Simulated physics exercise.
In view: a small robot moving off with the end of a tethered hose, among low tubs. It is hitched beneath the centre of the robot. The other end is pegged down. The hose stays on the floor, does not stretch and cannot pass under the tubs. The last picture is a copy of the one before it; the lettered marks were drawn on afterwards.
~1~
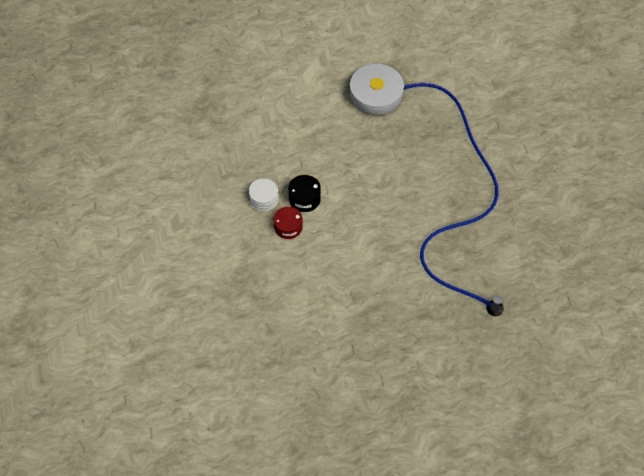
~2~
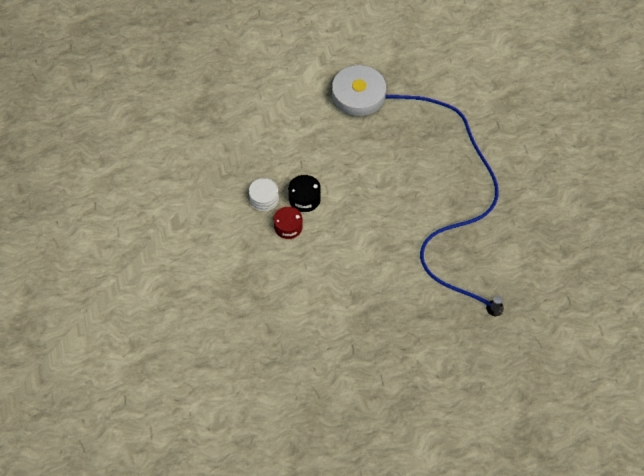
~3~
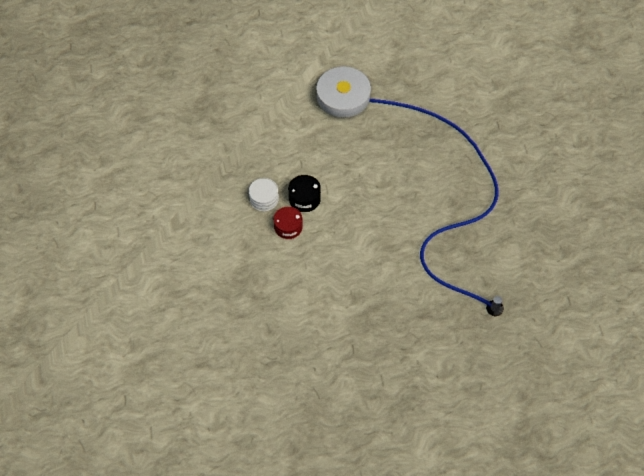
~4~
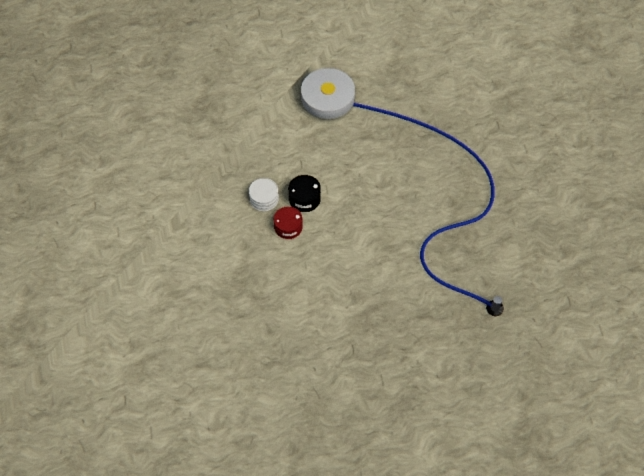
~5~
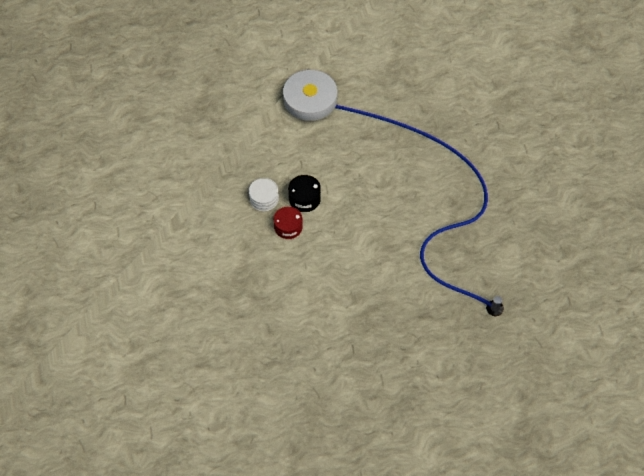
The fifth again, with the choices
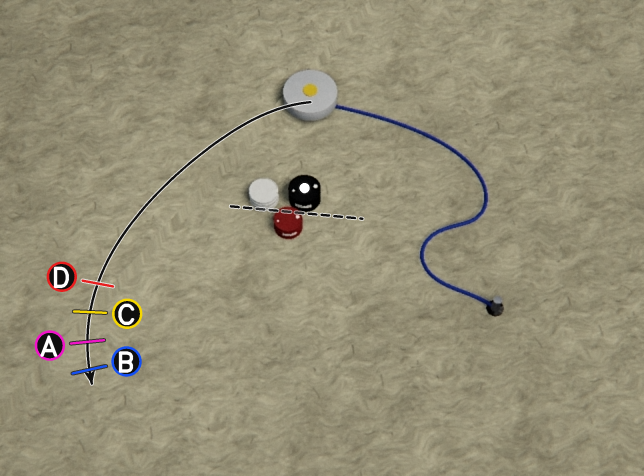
To begin with, a round grey device with a yellow centre sits above three small tubs, white, black and red, with a blue hose curving from it to a dark peg at lower right. The device moves steadily left, drawing the upper part of the hose into a smoother, wider arc while the tubs stay still.
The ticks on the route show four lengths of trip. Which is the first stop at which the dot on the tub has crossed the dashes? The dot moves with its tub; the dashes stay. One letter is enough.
Stop at D.
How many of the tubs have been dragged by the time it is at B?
By then, three.
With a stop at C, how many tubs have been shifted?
By then, three.
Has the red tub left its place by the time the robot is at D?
By then, yes.
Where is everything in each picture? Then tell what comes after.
The first picture shows red tub (288, 223); black tub (305, 193); white tub (264, 195).
The second picture shows robot (359, 92); peg (496, 304).
The third picture shows robot (344, 93); black tub (305, 193).
The fourth picture shows robot (328, 95); peg (496, 304).
The fifth picture shows robot (310, 96); black tub (305, 193); white tub (264, 195); peg (496, 304).
On the marked copy, A at (87, 342); B at (89, 370); C at (90, 312); D at (98, 284); the dashed line at (296, 213); the route from (310, 102) via (151, 201) to (92, 384); the white dot at (305, 188).
With D. Early on, robot (219, 135); black tub (305, 193).
Further on, robot (143, 202); black tub (305, 193).
At the end, robot (96, 279); red tub (278, 248); black tub (296, 225); white tub (265, 226); the dot on the black tub is over the dashed line.
As for the rest, A does it too, but is farther than needed; B does it too, but is farther than needed; C does it too, but is farther than needed.
